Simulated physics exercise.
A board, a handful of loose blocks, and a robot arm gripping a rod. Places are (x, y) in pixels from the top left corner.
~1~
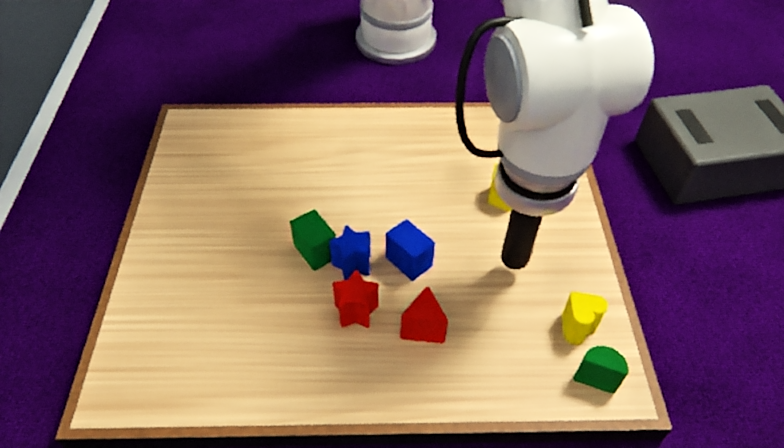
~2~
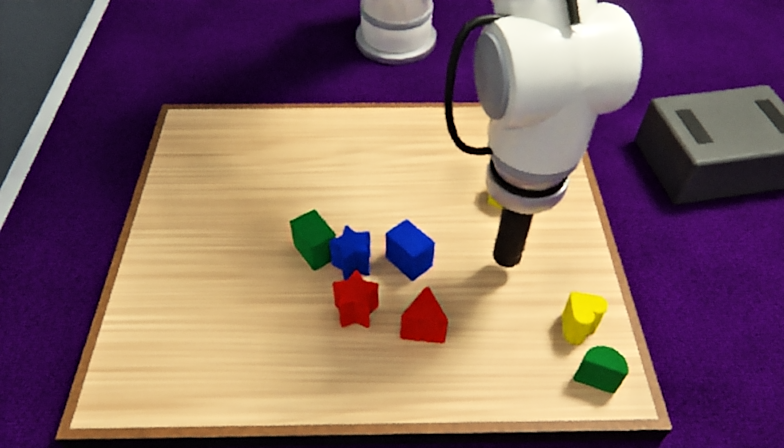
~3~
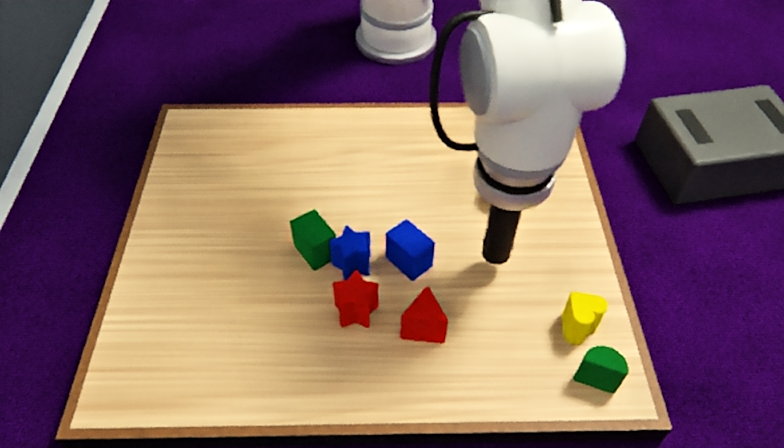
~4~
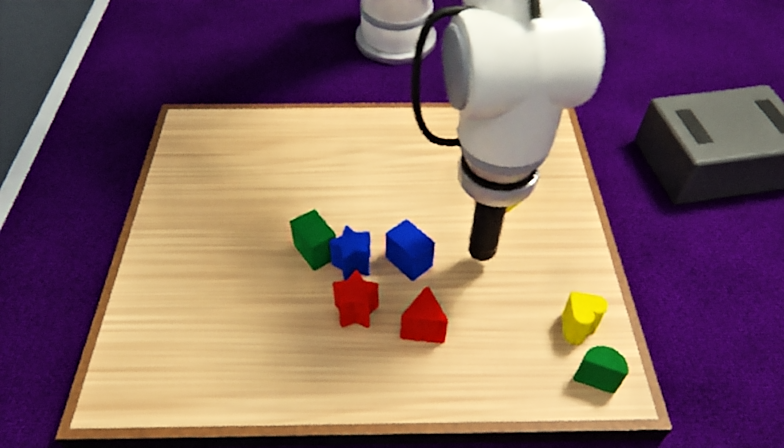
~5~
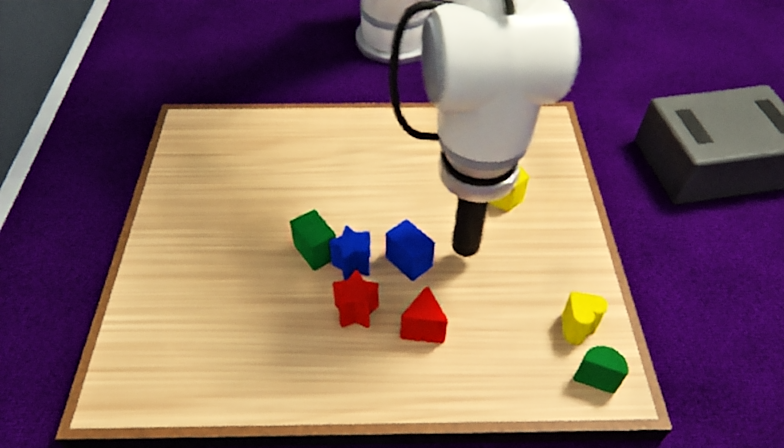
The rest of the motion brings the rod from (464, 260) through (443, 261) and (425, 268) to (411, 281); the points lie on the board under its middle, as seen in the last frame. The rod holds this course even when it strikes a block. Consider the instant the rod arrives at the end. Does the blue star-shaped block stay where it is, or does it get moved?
At the end, its place is the same.
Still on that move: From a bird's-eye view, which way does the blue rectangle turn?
Watching from overhead, you'd notice the blue rectangle rotating clockwise.
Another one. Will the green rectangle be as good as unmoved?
Yes, I think so.
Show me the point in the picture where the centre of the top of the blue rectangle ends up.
Its top centre lands on (386, 244).
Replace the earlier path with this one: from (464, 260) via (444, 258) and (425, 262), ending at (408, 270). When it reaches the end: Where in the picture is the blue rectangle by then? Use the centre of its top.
If I read the scene right, the answer is (379, 244).
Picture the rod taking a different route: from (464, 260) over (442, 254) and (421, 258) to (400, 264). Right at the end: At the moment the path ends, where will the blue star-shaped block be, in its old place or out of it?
Moved away.
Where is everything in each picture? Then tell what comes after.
The first frame shows rod tip (515, 259); block tops, green rectangle (313, 227); blue star-shaped block (351, 241); blue rectangle (410, 237).
The second frame shows rod (507, 257); blocks unchanged.
The third frame shows rod (496, 254); blocks unchanged.
The fourth frame shows rod (482, 251); blocks unchanged.
The fifth frame shows rod (466, 247); green rectangle (313, 227); blue star-shaped block (351, 241); blue rectangle (410, 237).
What follows on the original path. Halfway along, rod (435, 251); blue rectangle (402, 239), turned 20° clockwise.
At the end, rod (412, 268); green rectangle in place; blue star-shaped block in place; blue rectangle (386, 244), turned 65° clockwise.
